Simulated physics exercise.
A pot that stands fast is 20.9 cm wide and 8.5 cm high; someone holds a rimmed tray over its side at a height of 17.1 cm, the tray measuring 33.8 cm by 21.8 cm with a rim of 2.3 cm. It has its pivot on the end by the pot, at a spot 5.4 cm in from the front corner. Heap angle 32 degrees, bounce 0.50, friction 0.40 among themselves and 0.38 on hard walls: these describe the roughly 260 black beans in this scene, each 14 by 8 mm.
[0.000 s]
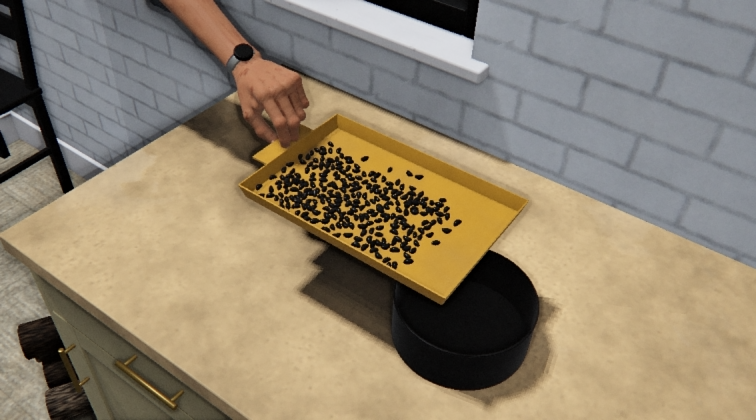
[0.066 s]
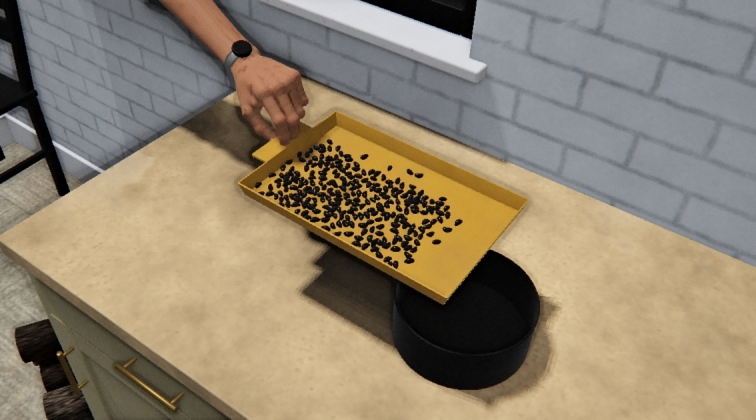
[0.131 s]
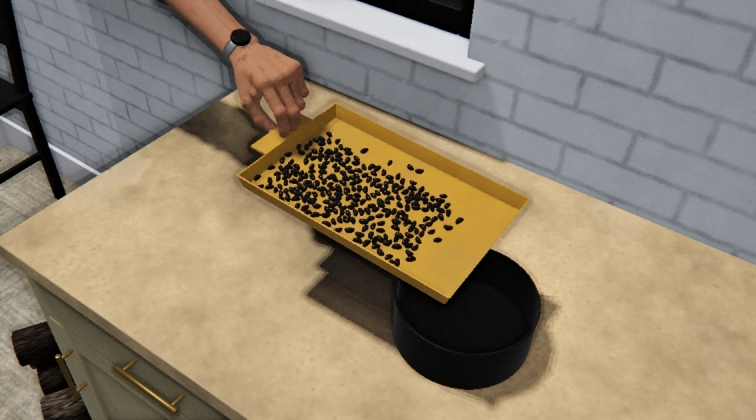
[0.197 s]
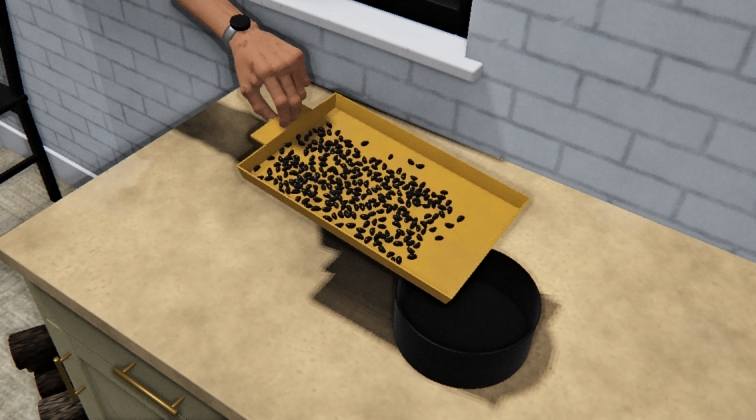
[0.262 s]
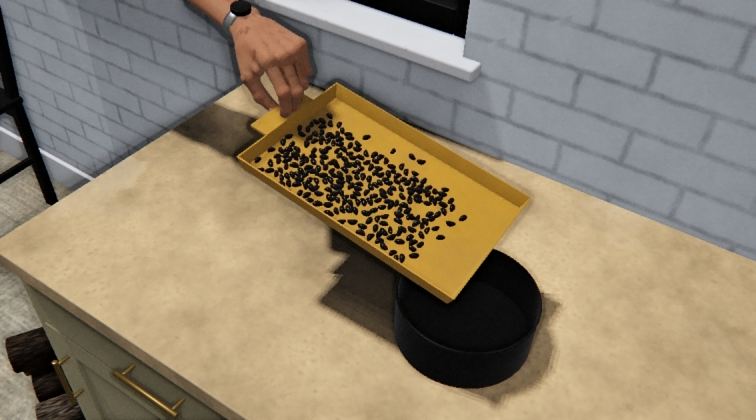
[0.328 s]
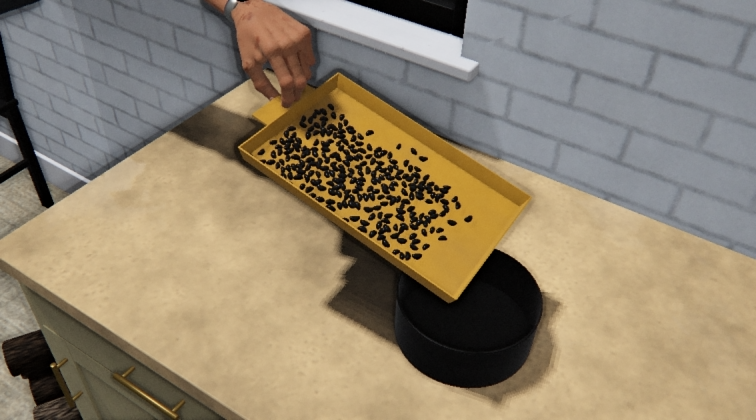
A yellow tray of black beans tilts toward a black pot as a hand lifts its far end.
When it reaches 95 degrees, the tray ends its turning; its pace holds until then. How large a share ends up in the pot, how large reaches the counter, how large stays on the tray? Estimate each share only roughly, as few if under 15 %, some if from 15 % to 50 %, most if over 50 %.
Roughly: Pot most, counter some, tray few.
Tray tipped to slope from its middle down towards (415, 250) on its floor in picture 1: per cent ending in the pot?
Estimate: Near 30 per cent.
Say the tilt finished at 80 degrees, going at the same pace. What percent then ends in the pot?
It would be near 55 per cent.
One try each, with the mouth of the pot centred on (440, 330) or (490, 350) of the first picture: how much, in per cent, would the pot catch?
About 65 percent the first time and about 80 percent the second.
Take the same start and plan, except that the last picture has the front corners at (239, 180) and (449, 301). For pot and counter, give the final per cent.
You'd end with pot at 20 and counter at 80.
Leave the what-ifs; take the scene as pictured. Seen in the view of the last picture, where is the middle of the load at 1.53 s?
(486, 258) or thereabouts.
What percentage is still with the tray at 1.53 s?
It comes to near 70 per cent.
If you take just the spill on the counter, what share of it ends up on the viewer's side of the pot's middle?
Near 70 in a hundred.
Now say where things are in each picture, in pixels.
The first frame shows tray tilt 0 degrees, front corners at (245, 184) and (443, 293); middle of the pieces at (357, 201); pot at (466, 296).
The second frame shows tray tilt 1 degrees, front corners at (244, 182) and (445, 292); middle of the pieces at (357, 200).
The third frame shows tray tilt 4 degrees, front corners at (244, 175) and (447, 292), lowest corner right front; middle of the pieces at (357, 195).
The fourth frame shows tray tilt 7 degrees, front corners at (243, 166) and (450, 293), lowest corner right front; middle of the pieces at (358, 189).
The fifth frame shows tray tilt 11 degrees, front corners at (244, 157) and (452, 293), lowest corner right front; middle of the pieces at (360, 184).
The sixth frame shows tray tilt 14 degrees, front corners at (245, 147) and (454, 293), lowest corner right front; middle of the pieces at (362, 179); pot at (469, 293). The tray's pace is about 55 degrees a second.
After 1.05 s, tilt 52 degrees; the tray holds 95 %, the pot 0 %.
Then, at 1.53 s, tilt 77 degrees; the tray holds 70 %, the pot 20 %.
After 2.08 s, tilt 95 degrees; the tray holds 5 %, the pot 70 %.
In the end, at 3.1 s, pot 75 %, counter 25 %, tray 0 %.
